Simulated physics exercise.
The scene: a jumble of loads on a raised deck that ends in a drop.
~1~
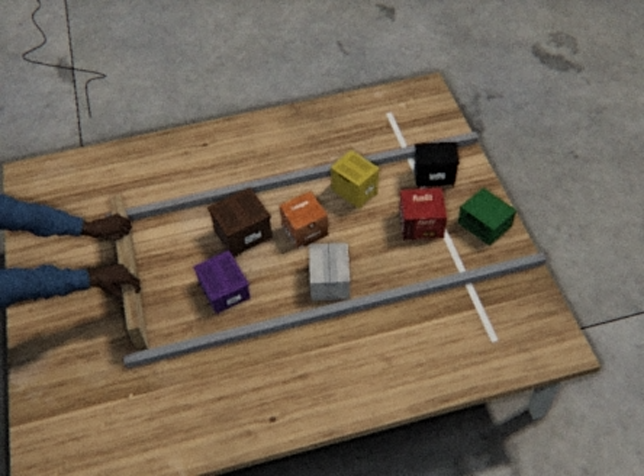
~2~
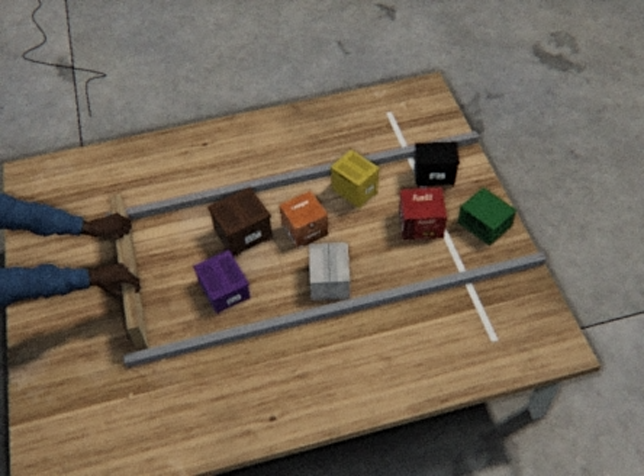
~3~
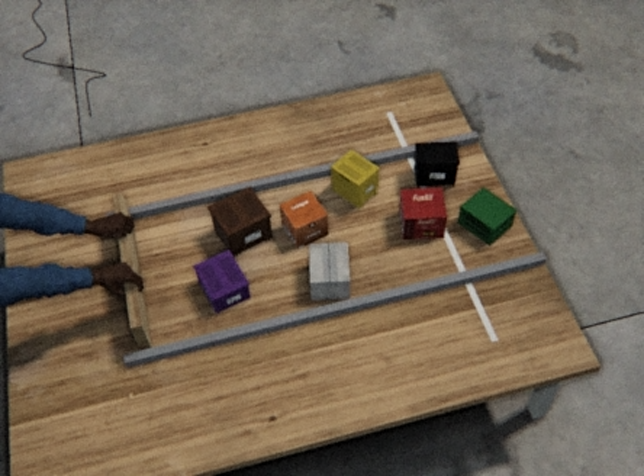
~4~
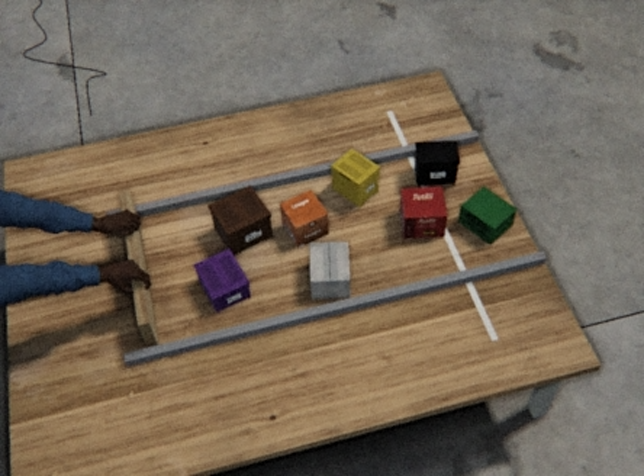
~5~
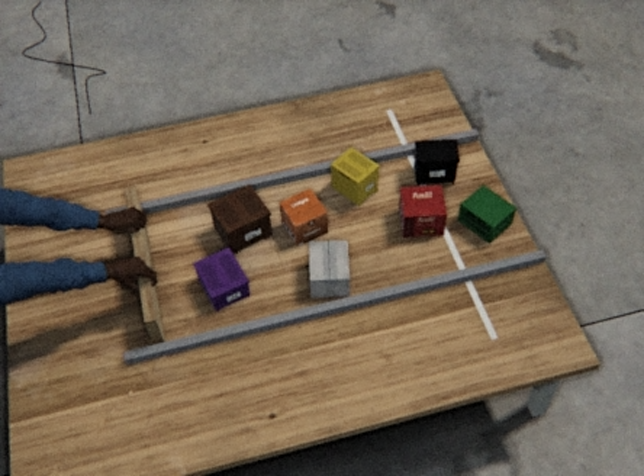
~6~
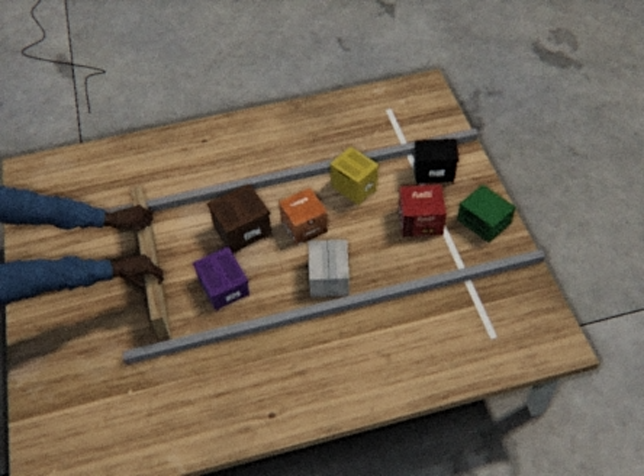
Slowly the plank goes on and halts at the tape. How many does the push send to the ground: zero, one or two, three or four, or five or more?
The number that fall off is one or two.
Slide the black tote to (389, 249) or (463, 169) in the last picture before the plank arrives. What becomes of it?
In that order, it goes over; goes over.
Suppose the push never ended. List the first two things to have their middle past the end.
In order: The green crate, the red box.
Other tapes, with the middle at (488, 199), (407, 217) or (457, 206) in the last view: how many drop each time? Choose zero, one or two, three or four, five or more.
For each place: At least five; 1 or 2; at least five.
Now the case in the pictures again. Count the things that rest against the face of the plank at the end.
It touches 3.
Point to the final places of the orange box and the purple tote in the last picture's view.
The orange box at (491, 175), the purple tote at (466, 225).
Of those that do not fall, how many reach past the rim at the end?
2 of them.
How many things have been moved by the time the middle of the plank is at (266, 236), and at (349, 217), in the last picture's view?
First 4, then 7.
A little later, none off yet; green crate at rest near (486, 213); black tote at rest near (435, 162); red box at rest near (422, 211).
Next, none off yet; green crate shifted a little near (494, 214); black tote at rest near (435, 162); red box shifted a little near (445, 208).
When it is over, the number that fall off is one or two; down, red box and green crate.
